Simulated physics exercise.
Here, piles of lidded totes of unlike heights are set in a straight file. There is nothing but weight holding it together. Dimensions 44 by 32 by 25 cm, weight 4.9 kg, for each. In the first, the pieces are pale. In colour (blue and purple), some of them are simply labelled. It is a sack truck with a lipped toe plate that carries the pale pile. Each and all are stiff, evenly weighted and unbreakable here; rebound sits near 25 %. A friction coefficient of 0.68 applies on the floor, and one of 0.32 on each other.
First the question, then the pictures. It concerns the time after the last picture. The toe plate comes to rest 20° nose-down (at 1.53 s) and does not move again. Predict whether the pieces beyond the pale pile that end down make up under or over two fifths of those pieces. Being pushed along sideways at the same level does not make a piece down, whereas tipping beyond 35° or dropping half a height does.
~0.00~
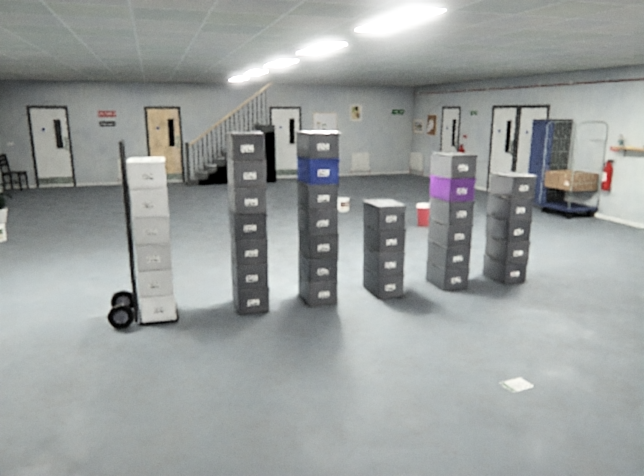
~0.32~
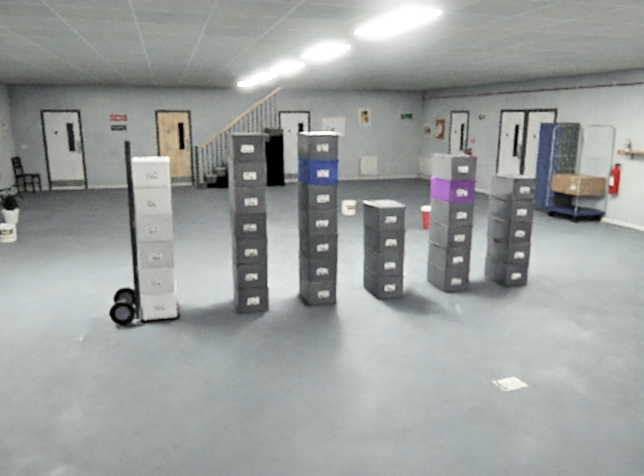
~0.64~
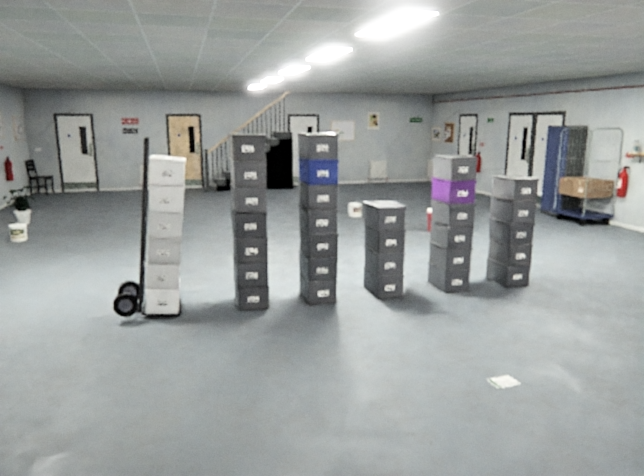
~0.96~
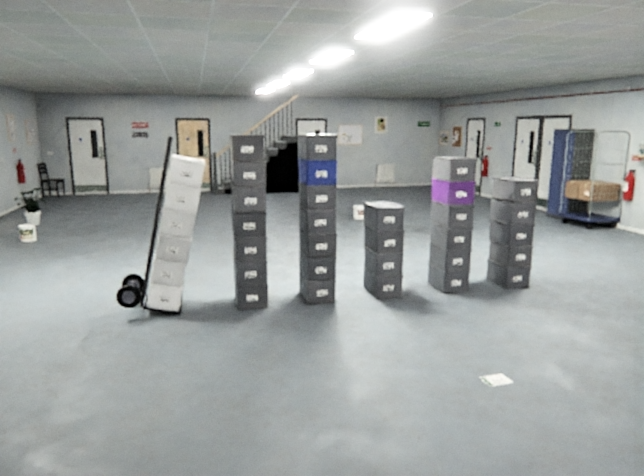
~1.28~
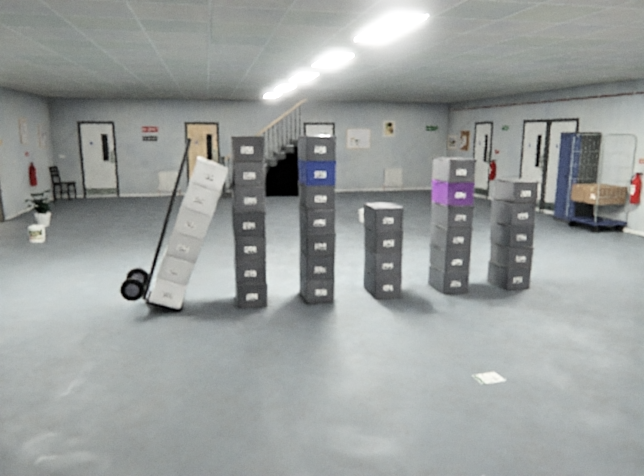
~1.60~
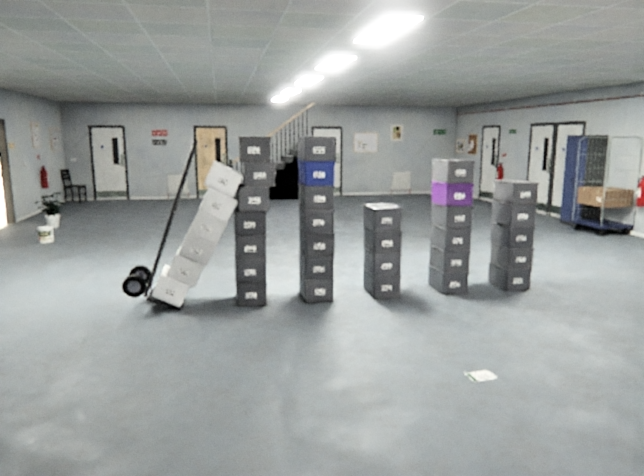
Prediction: Over two fifths.
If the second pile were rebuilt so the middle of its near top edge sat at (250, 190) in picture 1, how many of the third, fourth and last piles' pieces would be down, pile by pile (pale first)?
Third 7, fourth 4, last 5.
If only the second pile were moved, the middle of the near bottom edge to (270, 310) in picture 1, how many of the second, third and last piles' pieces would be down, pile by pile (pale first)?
Second 6, third 7, last 4 down.
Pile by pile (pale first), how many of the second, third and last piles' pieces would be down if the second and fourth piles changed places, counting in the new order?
Down tally in the new order: Second = 3, third = 7, last = 5.
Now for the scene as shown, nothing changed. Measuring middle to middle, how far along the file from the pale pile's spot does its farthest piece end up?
160 cm.
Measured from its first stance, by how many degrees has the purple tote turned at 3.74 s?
I'd put it at roughly 25 degrees away from its starting angle.
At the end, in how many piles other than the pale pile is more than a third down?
The answer is 5.
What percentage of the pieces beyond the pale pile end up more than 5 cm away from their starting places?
Moved: 95 per cent.
After 2.82 s, 6 of the pale pile down; 2 of the 29 other totes down; blue tote leaning 17°.
After 3.74 s, 6 of the pale pile down; 17 of the 29 other totes down; purple tote leaning 24°, 10 cm lower; blue tote 46 cm lower.
At rest (5.8 s), 6 of the pale pile down; 27 of the 29 other totes down; purple tote upside down; blue tote leaning 43°, 65 cm lower. That is 93 per cent. As the last picture would show them, middles, purple tote near (594, 246), blue tote near (458, 226).
